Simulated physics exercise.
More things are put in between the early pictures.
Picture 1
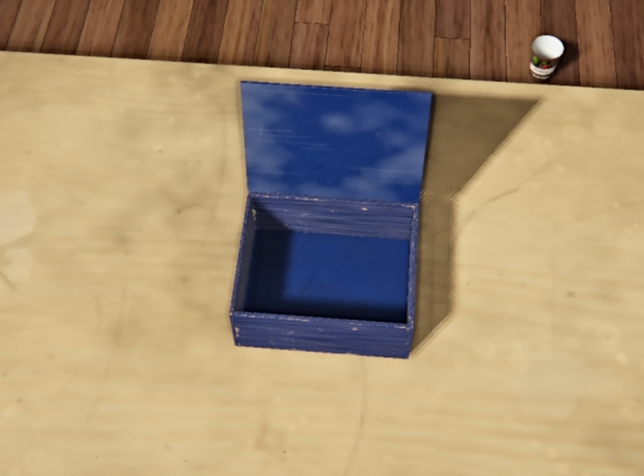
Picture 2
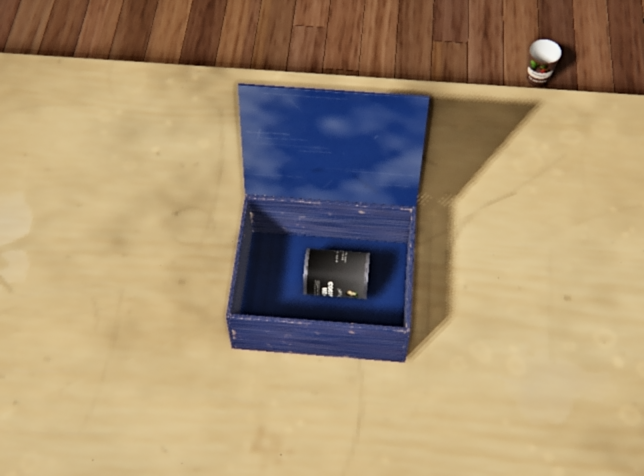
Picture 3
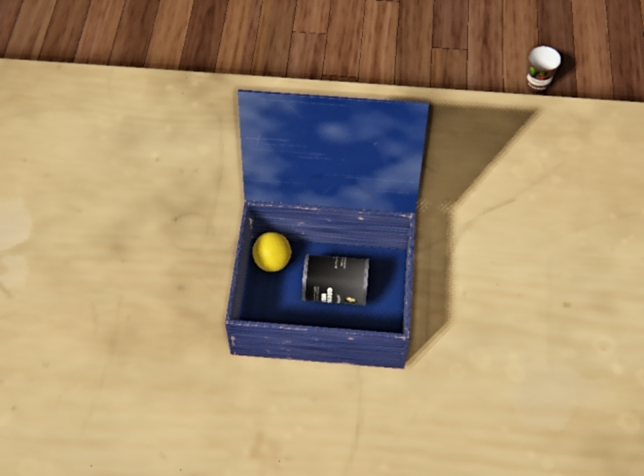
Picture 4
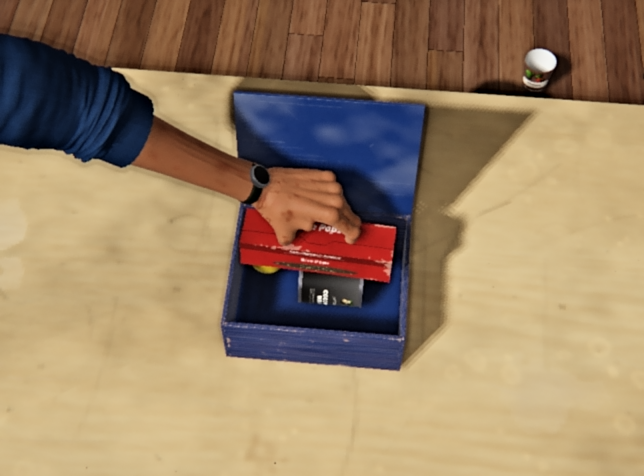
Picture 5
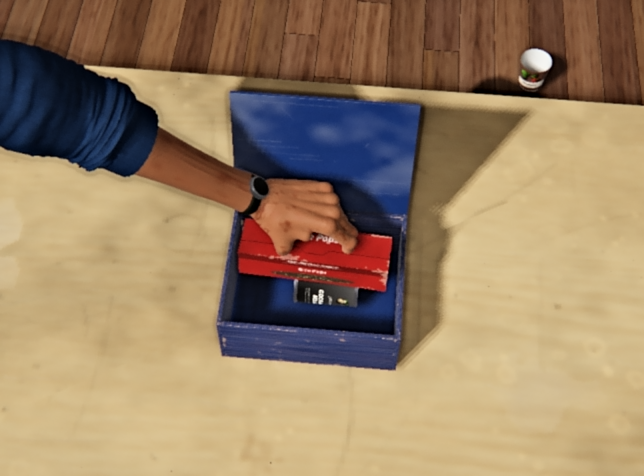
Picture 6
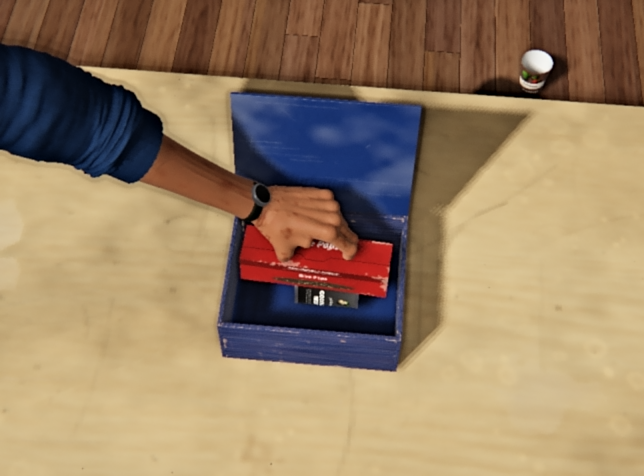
An open blue box with its lid tilted back sits on a pale wooden table, seen from above, with brown floorboards and a small white patterned cup toward the upper right. A black can appears inside the box, then a yellow lemon to its left. A hand in a dark blue sleeve and black watch lowers a red carton over them, still gripping it, as the view drifts very slightly.
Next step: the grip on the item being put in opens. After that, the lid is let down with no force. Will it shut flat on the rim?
On the rim.
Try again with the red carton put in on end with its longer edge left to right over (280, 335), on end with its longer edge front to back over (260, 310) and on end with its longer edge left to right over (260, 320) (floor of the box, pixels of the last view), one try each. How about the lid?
In order, the lid gets blocked, then gets blocked, then gets blocked.
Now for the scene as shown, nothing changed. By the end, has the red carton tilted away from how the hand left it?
Observation: It tilts over.
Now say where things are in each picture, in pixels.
In the first frame, the last thing is not in view yet.
In the second frame, the last thing is not in view yet.
In the third frame, the last thing is not in view yet; yellow lemon (272, 252).
In the fourth frame, on its way; red carton (318, 245).
In the fifth frame, on its way; red carton (315, 255).
In the sixth frame, put in, still held; red carton (316, 261).
Then, 0.60 s on from there, red carton on its side near (311, 327).
Then, 1.50 s on from there, lid 66° above the rim; red carton on its side near (311, 324); black tin shifted a little.
Then, 2.10 s on from there, lid 22° above the rim; red carton on its side near (311, 324); black tin shifted a little.
In the end, lid shut; toppled in the box, red carton; moved from the start, black tin; yellow lemon unmoved. At the end, from the last picture's camera, red carton near (311, 324).
